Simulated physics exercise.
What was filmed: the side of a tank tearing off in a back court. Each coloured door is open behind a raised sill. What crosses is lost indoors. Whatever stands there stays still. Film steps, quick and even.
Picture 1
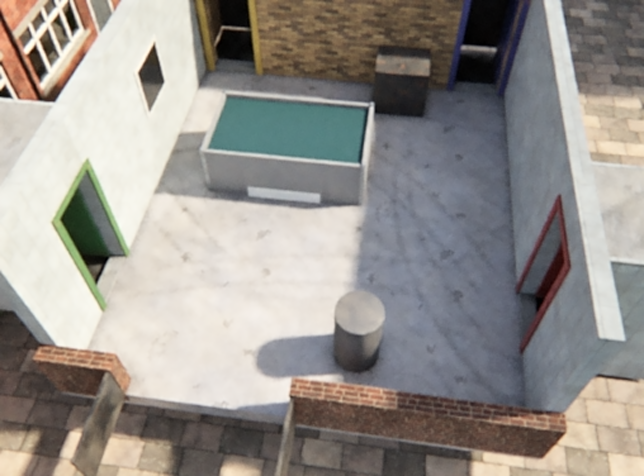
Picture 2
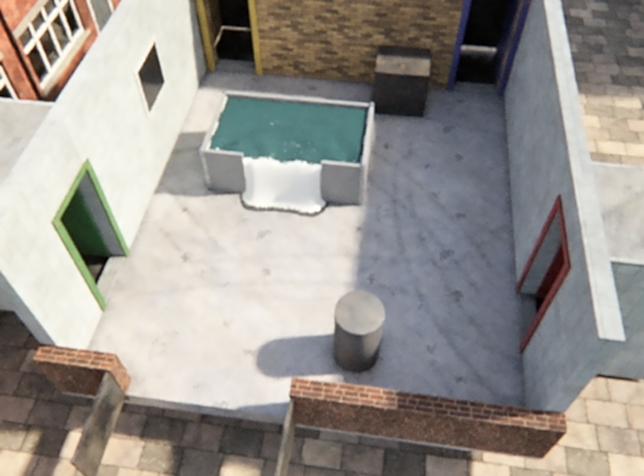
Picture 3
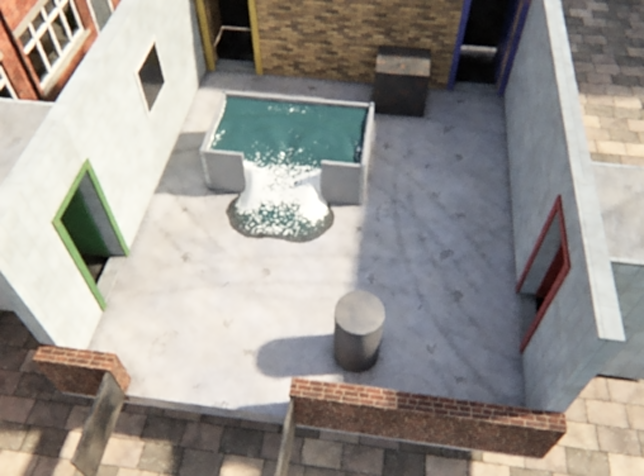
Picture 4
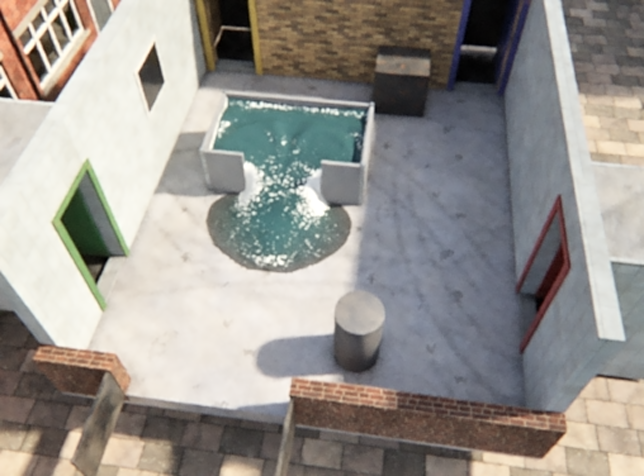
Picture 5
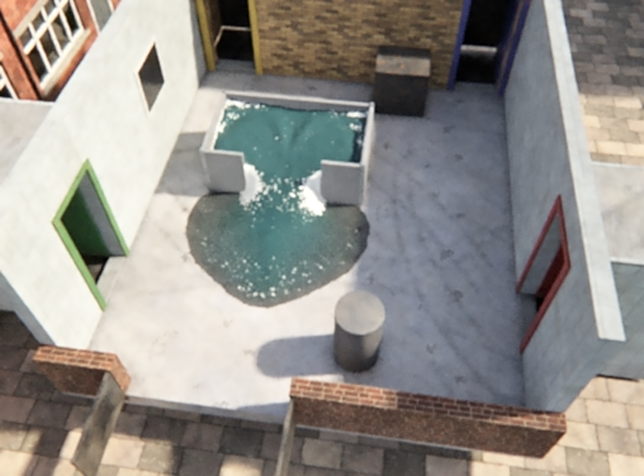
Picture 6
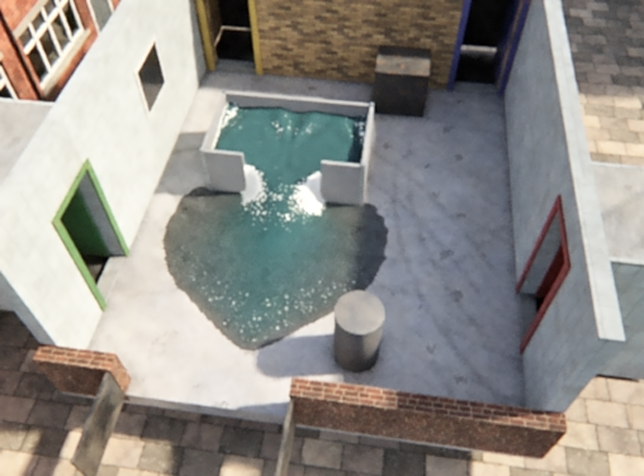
At first, a pale tank of green water sits whole and still in a walled court with coloured doorways. Then the middle of its near side gives way and foaming water pours through the gap. The water spreads across the floor in a widening pool, its front reaching just left of the grey cylinder.
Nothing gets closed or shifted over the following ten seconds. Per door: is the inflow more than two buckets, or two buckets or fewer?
Yellow door - two or fewer; blue door - two or fewer; red door - more than two; green door - more than two.
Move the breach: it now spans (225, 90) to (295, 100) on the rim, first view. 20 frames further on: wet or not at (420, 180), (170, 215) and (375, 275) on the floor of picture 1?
Result, in sequence: Sodden, sodden, spared by the spill.
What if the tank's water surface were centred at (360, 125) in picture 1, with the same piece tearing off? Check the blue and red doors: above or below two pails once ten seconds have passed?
Log: Blue breaks the limit; red breaks the limit.
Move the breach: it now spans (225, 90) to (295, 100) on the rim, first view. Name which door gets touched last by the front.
Answer: The red-painted one.
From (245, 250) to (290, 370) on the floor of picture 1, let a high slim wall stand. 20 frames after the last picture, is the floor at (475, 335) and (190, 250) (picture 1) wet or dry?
As listed: Covered, under water.
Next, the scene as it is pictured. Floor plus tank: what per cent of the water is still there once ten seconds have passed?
Around 44 in a hundred.
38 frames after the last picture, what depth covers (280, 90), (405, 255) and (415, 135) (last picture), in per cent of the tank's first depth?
Some 0, 2 and 0 in a hundred.
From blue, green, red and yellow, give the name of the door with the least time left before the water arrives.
It's the door marked green.
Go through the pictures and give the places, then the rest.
The tank at (290, 130) is whole and still, in the first picture.
The front is at (245, 201), out from the gap at (284, 181), in the second picture.
Water pours out at (284, 184) and has run to (241, 228), in the third picture.
The front is at (256, 266), out from the gap at (284, 185), in the fourth picture.
The front is at (255, 302), out from the gap at (284, 185), in the fifth picture.
Water pours out at (284, 184) and has run to (244, 345), in the sixth picture.
A moment on, water covers 35 % of the floor; the yellow door not reached, the blue door not reached, the red door not reached, the green door wet at the sill, nothing in.
Next, water covers 45 % of the floor; the yellow door not reached, the blue door not reached, the red door not reached, the green door over two buckets in.
Then, water covers 45 % of the floor; the yellow door not reached, the blue door not reached, the red door under two buckets in, the green door over two buckets in.
Later, water covers 65 % of the floor; the yellow door not reached, the blue door not reached, the red door over two buckets in, the green door far over two buckets in.
In the end, water covers 85 % of the floor; the yellow door not reached, the blue door wet at the sill, nothing in, the red door over two buckets in, the green door far over two buckets in.
